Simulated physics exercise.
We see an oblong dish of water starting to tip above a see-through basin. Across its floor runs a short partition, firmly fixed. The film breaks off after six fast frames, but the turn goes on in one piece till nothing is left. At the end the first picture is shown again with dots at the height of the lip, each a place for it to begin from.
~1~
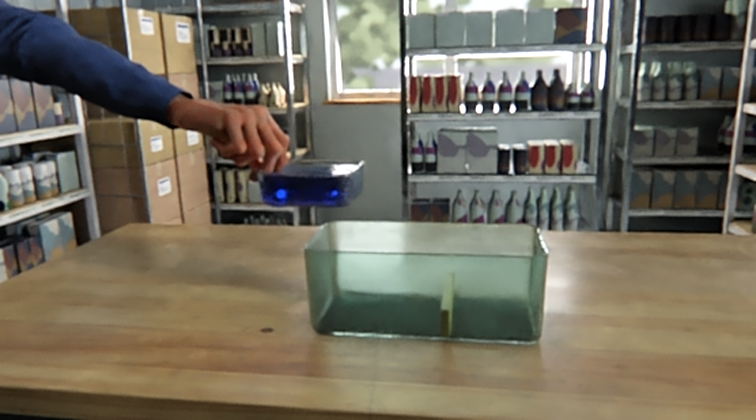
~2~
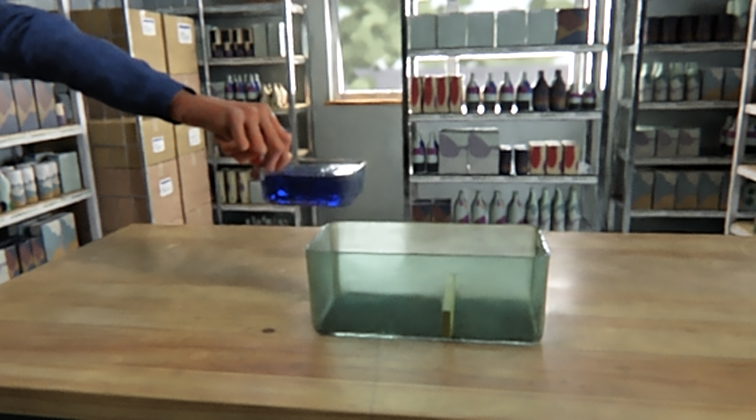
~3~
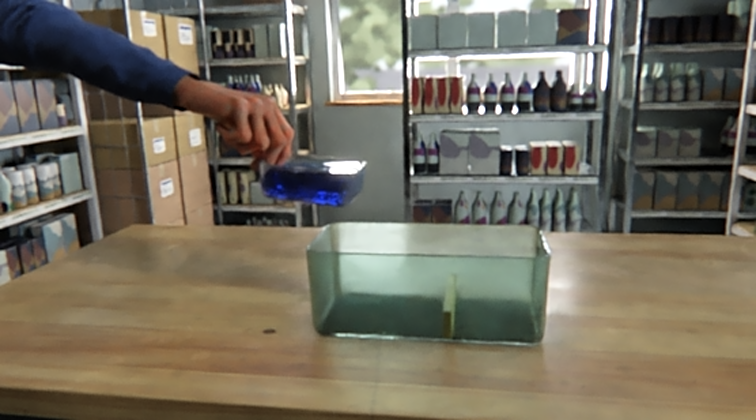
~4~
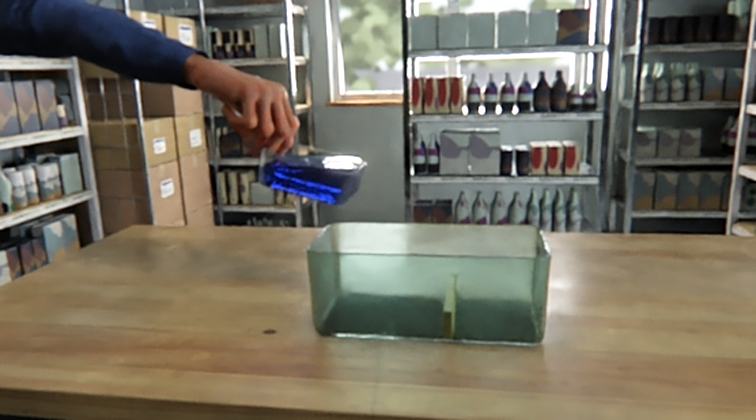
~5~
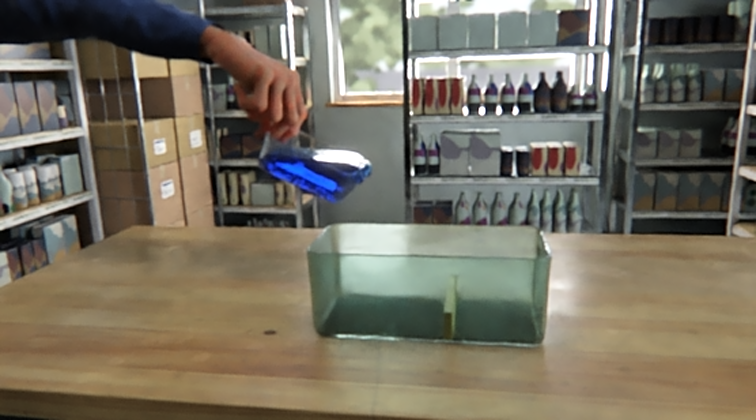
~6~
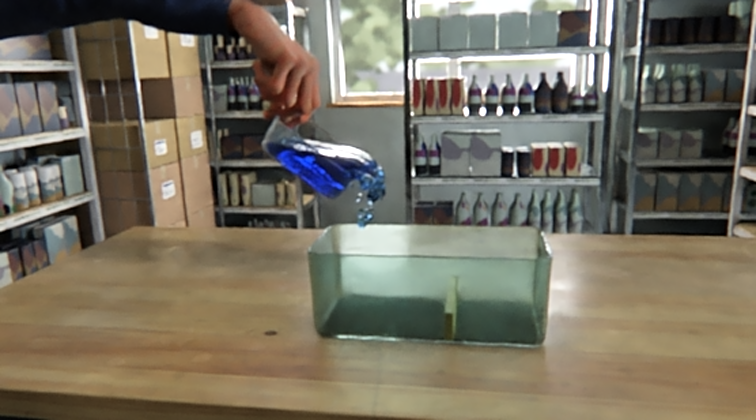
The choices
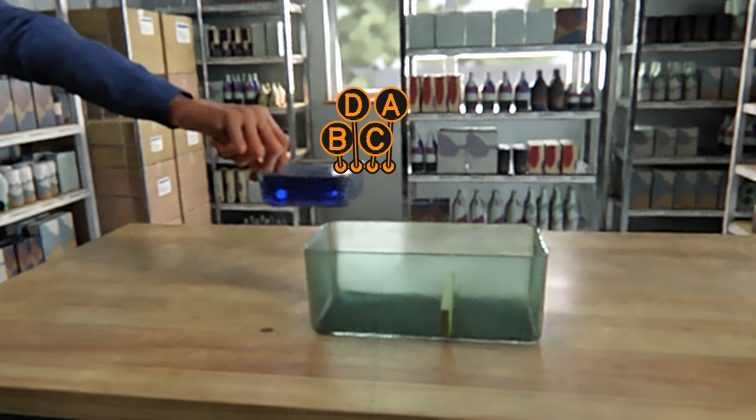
A hand held a small clear dish of bright blue liquid above a larger glass basin on a wooden table, then tilted it to the right until blue liquid poured over its lip.
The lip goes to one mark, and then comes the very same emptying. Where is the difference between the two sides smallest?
The best place is C.
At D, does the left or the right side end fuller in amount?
More ends on the left.
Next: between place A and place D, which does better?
A.
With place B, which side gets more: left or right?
More ends on the left.
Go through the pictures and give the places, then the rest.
The first frame shows upright, lip at (356, 166); basin from (312, 330) to (541, 341); top of the wall at (448, 290); nothing has left yet.
The second frame shows upright, lip at (358, 167); nothing has left yet.
The third frame shows tipped about 7°, lip at (358, 167); nothing has left yet.
The fourth frame shows tipped about 15°, lip at (359, 168); water is over the lip, down to (359, 168).
The fifth frame shows tipped about 25°, lip at (359, 168); water is over the lip, down to (364, 177).
The sixth frame shows tipped about 38°, lip at (360, 169); water is over the lip, down to (365, 221).
On the marked copy, A at (388, 166); B at (340, 166); C at (372, 166); D at (356, 166).
If A is chosen, about 27 % ends left of the wall and 72 % right of it.
If B is chosen, about 93 % ends left of the wall and 6 % right of it.
If C is chosen, about 47 % ends left of the wall and 52 % right of it.
If D is chosen, about 85 % ends left of the wall and 14 % right of it.
